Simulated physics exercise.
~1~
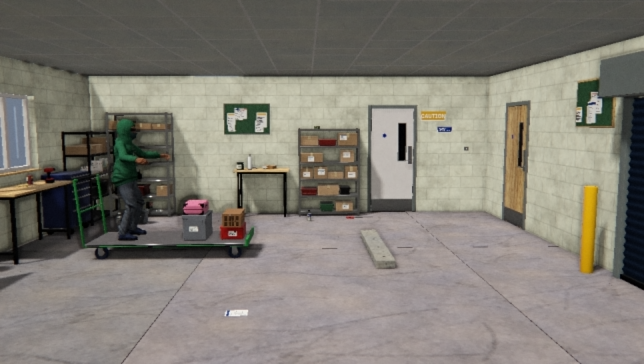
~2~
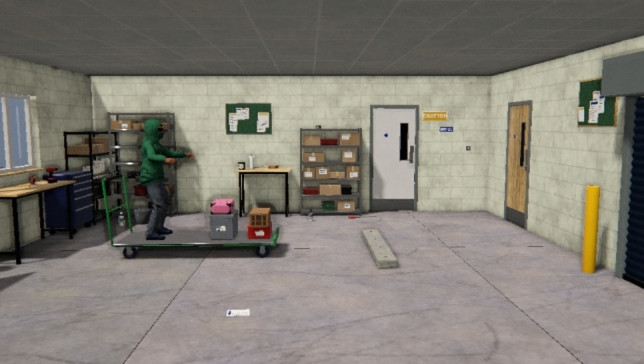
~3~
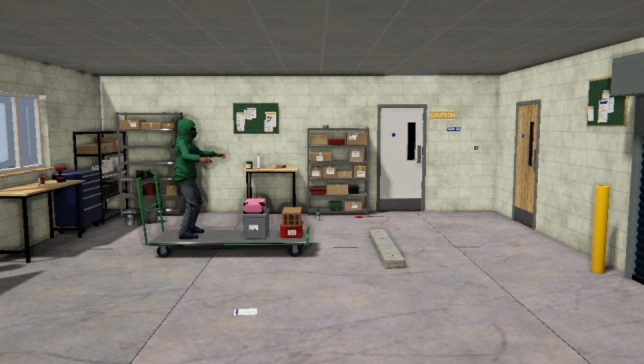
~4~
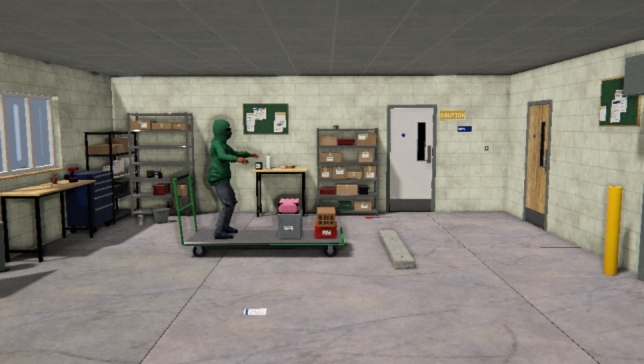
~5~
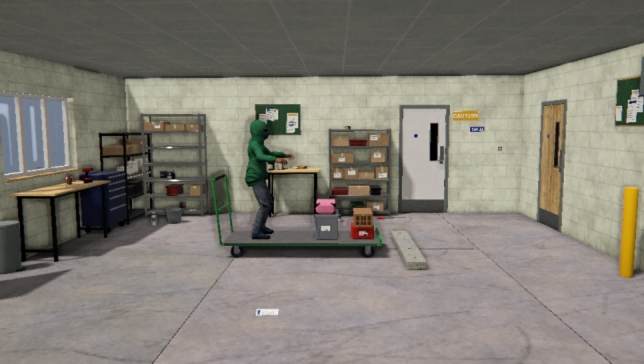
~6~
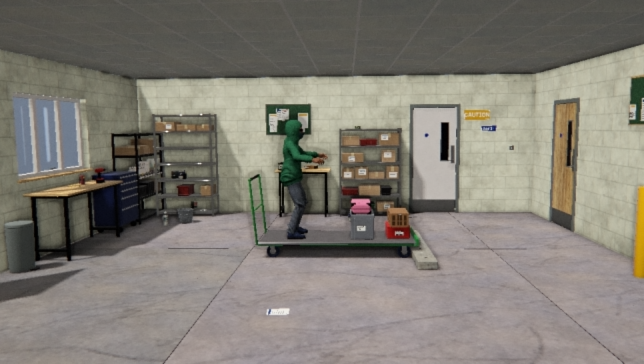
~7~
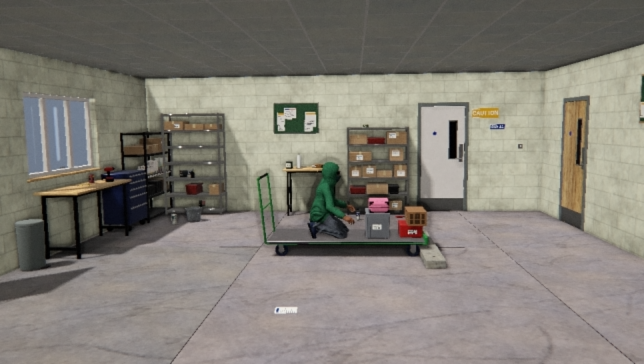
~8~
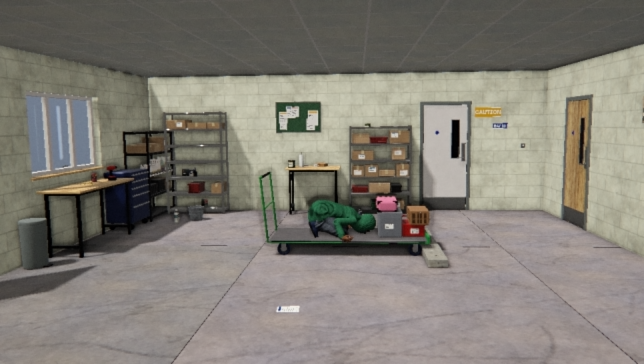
A person in a green hooded top stands on a long flatbed trolley with a green handle, rolling rightward across a concrete-floored storeroom seen from the side. Ahead of the rider sit a grey tote with a pink suitcase on it and a red tote topped by a brown crate. Shelves, a workbench and a noticeboard line the pale block walls, with doors to the right. The trolley rolls up to a pale kerb and stops, while the rider drops to a crouch, then slumps forward onto the deck behind the grey tote. The rider ends lying there, all the cargo still aboard.
